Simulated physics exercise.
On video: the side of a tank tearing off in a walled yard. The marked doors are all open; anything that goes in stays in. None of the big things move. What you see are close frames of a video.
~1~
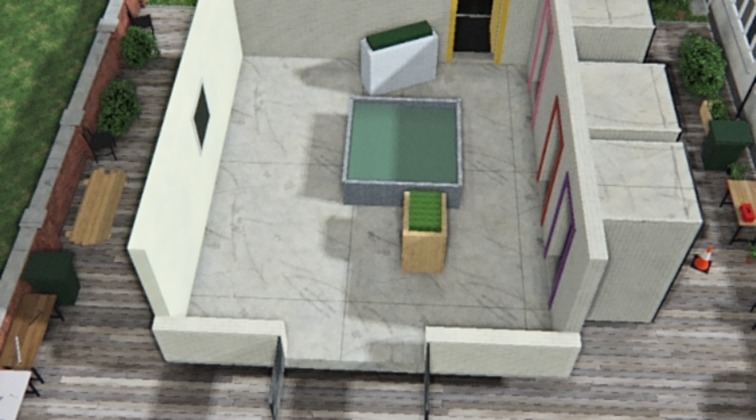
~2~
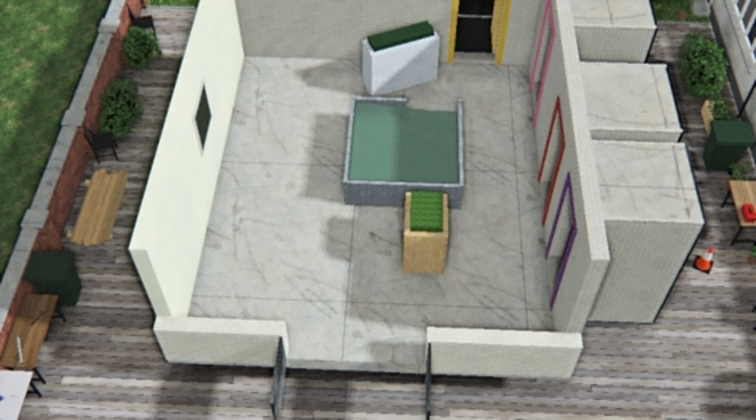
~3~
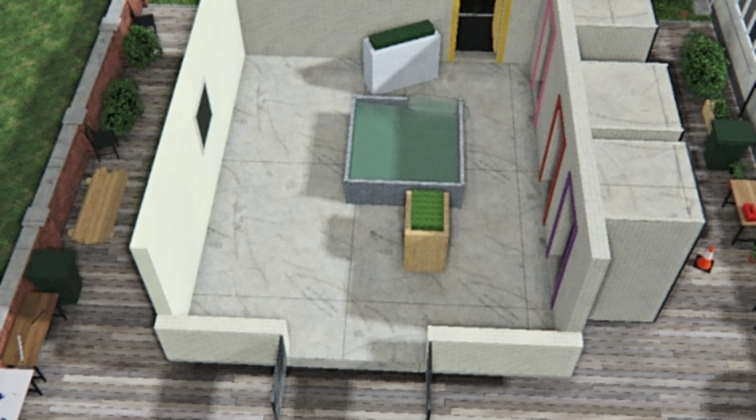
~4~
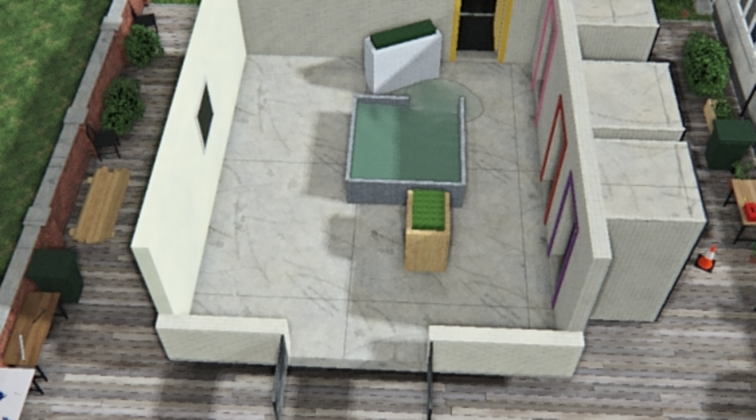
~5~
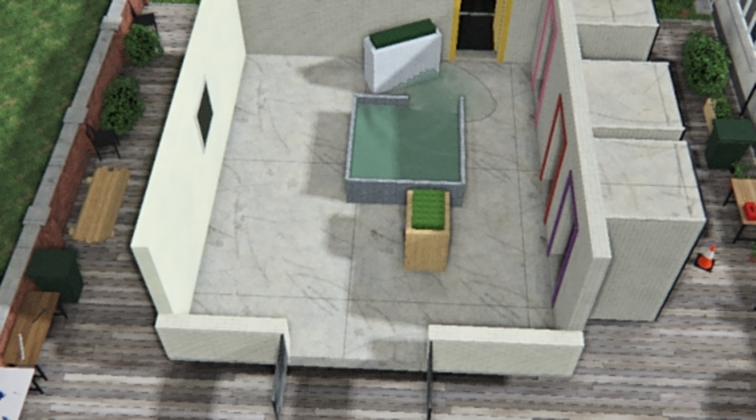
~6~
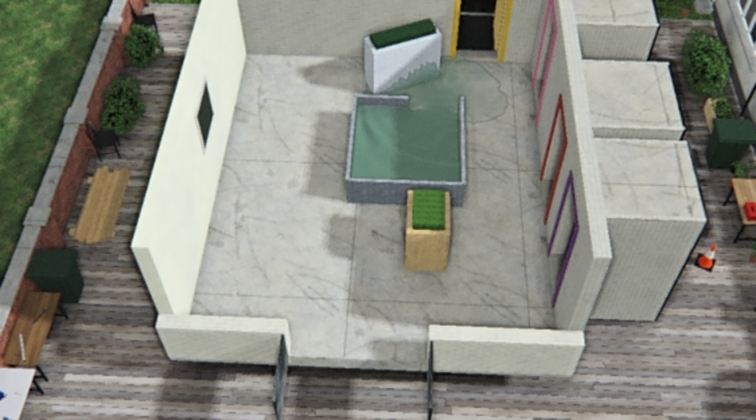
We see a still, square tank of green water in a walled yard, then part of its far side opens up, and water pours out through the gap and spreads in a thin sheet across the pale floor behind it.
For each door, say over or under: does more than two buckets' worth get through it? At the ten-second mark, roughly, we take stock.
The red door will most likely not exceed two buckets; the pink door will most likely not exceed two buckets; the purple door will most likely not exceed two buckets; the yellow door will most likely exceed two buckets.
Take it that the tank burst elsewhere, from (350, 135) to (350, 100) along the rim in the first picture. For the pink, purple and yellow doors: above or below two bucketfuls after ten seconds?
Pink: Falls short; purple: Falls short; yellow: Falls short.
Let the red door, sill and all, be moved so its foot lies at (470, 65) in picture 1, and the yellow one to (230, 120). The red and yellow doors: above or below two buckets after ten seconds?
In short: Red passes that mark, yellow is under.
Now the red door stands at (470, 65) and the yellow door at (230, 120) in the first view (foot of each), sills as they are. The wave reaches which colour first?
Answer: The red one.
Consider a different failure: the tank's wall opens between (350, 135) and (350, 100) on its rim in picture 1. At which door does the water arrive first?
The yellow door comes first.
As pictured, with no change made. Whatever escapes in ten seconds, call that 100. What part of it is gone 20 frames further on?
Close to 55 %.
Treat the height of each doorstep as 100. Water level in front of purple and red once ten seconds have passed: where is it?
Some 70 percent and then some 40 percent.
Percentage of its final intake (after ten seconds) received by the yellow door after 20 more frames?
About 60 per cent.
A moment on, water covers 10 % of the floor; the red door not reached, the pink door not reached, the purple door not reached, the yellow door over two buckets in.
Next, water covers 15 % of the floor; the red door not reached, the pink door wet at the sill, nothing in, the purple door not reached, the yellow door far over two buckets in.
Then, water covers 35 % of the floor; the red door wet at the sill, nothing in, the pink door wet at the sill, nothing in, the purple door not reached, the yellow door far over two buckets in.
Later, water covers 55 % of the floor; the red door wet at the sill, nothing in, the pink door wet at the sill, nothing in, the purple door wet at the sill, nothing in, the yellow door far over two buckets in.
In the end, water covers 85 % of the floor; the red door wet at the sill, nothing in, the pink door wet at the sill, nothing in, the purple door wet at the sill, nothing in, the yellow door far over two buckets in.
